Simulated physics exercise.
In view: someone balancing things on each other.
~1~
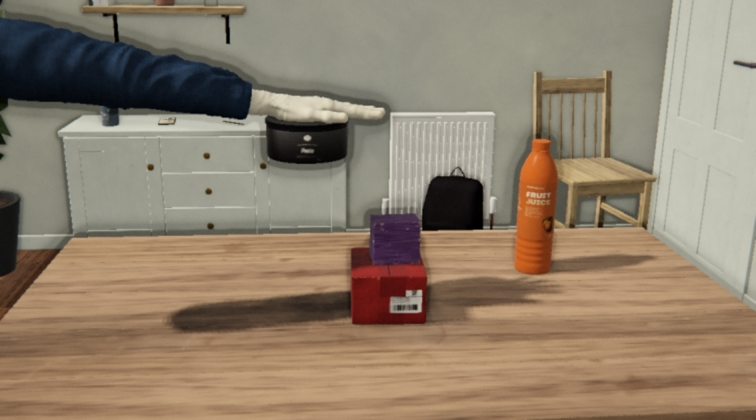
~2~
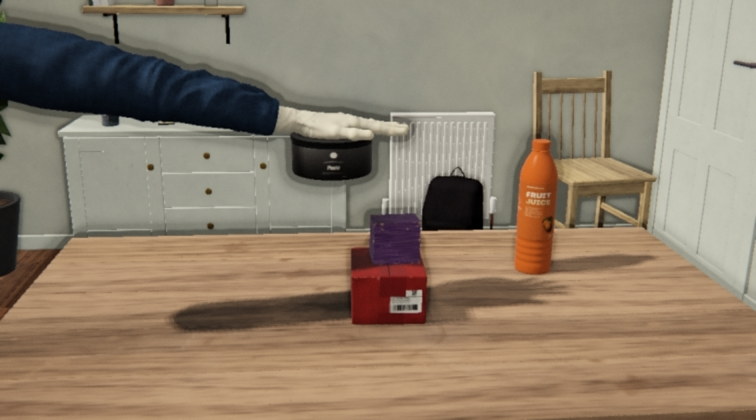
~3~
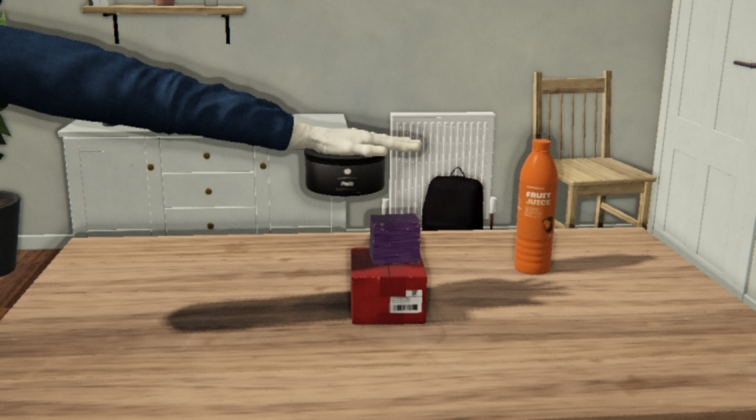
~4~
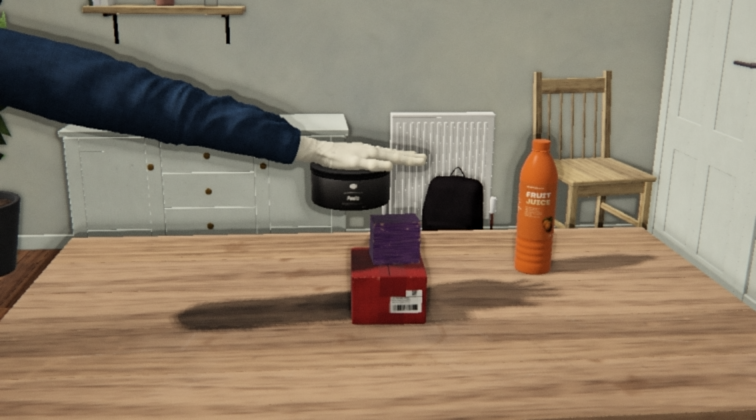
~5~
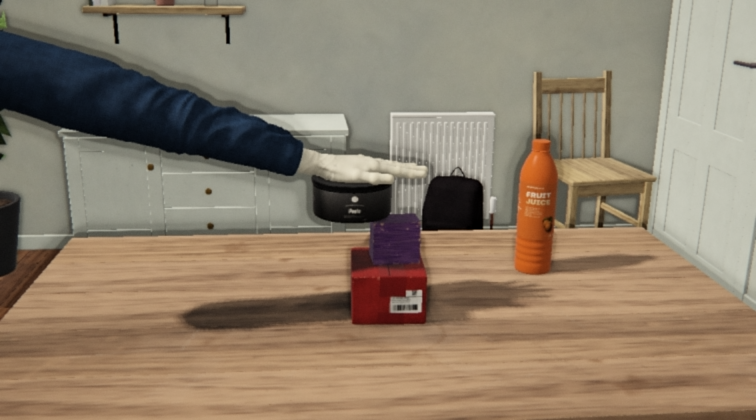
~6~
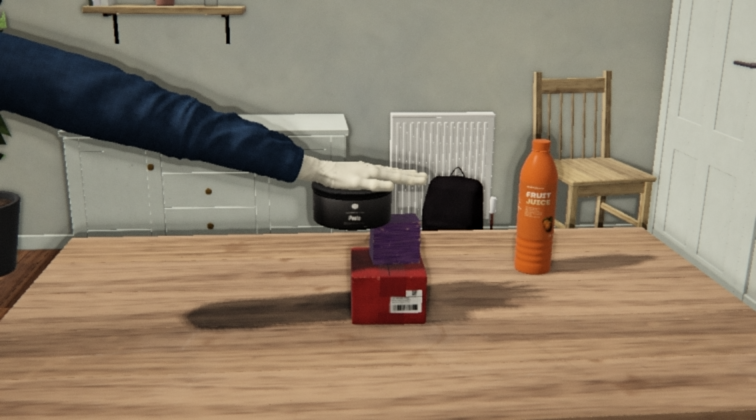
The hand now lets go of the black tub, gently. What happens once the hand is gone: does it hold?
In the end the pile comes apart.
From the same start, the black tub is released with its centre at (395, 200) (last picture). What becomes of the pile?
Then it holds.
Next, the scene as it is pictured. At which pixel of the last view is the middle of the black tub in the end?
Near (281, 269).
Then, 0.30 s later than the last frame, black tub now fallen.
Then, 0.40 s later than the last frame, things are still on the move.
When it is over, fallen, black tub; the other 3 as before. End places, in pixels of the last picture, black tub near (281, 270). The pile gives way.
